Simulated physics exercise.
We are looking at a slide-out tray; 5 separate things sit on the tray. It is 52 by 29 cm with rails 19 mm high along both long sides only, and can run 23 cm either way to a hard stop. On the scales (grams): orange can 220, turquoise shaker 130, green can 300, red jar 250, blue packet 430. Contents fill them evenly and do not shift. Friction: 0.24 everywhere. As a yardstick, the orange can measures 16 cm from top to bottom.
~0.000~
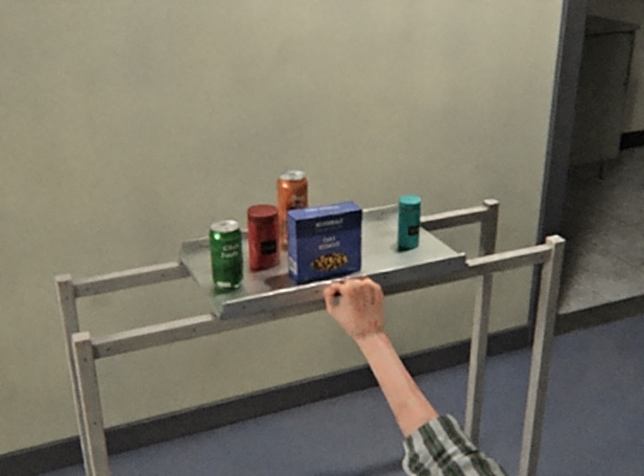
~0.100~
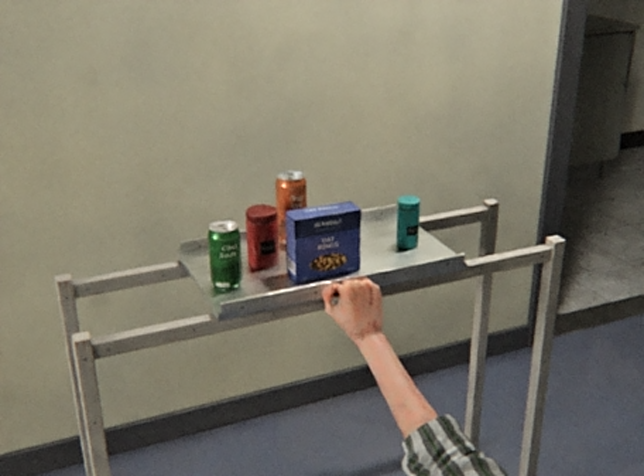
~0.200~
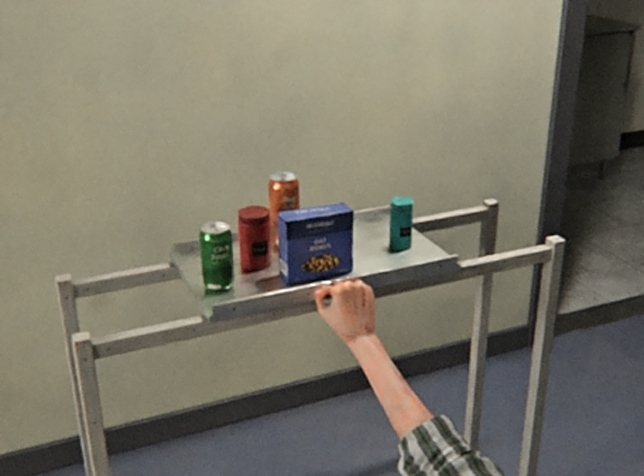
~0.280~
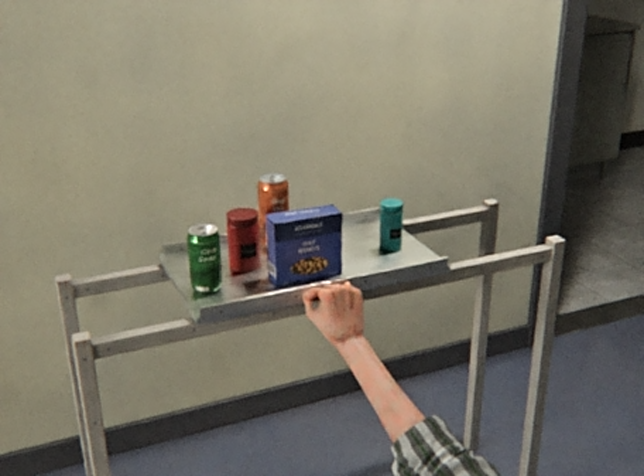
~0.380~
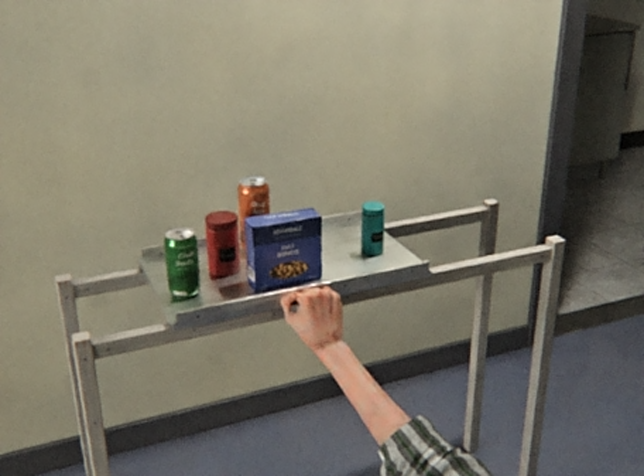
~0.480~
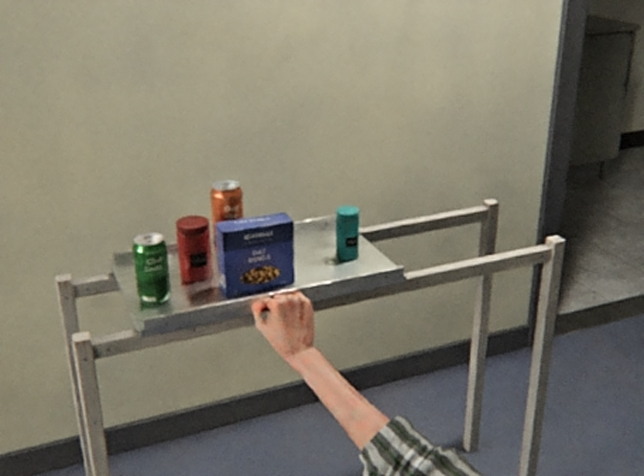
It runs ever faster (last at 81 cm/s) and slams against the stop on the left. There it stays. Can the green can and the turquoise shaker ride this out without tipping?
The green can tips over and the turquoise shaker stays upright.
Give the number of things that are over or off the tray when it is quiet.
In all, 1.
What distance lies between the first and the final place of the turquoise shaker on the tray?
Some 13 cm.
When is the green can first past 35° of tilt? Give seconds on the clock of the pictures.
At about 0.8 s.
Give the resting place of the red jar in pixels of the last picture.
At about (85, 268).
After 0.68 s, tray has slid 23 cm left; green can now off the tray; turquoise shaker slid 6 cm near (283, 245); blue packet slid 6 cm.
After 0.78 s, tray has slid 23 cm left; turquoise shaker slid 10 cm near (262, 249); orange can slid 10 cm; blue packet slid 10 cm.
After 0.98 s, tray has slid 23 cm left; turquoise shaker slid 13 cm near (250, 251); red jar slid 13 cm; orange can slid 13 cm.
At rest (1.3 s), off the tray and tipped over, green can; not toppled but over 5 cm from the start, orange can, turquoise shaker, red jar and blue packet. In the last view, turquoise shaker near (250, 251).
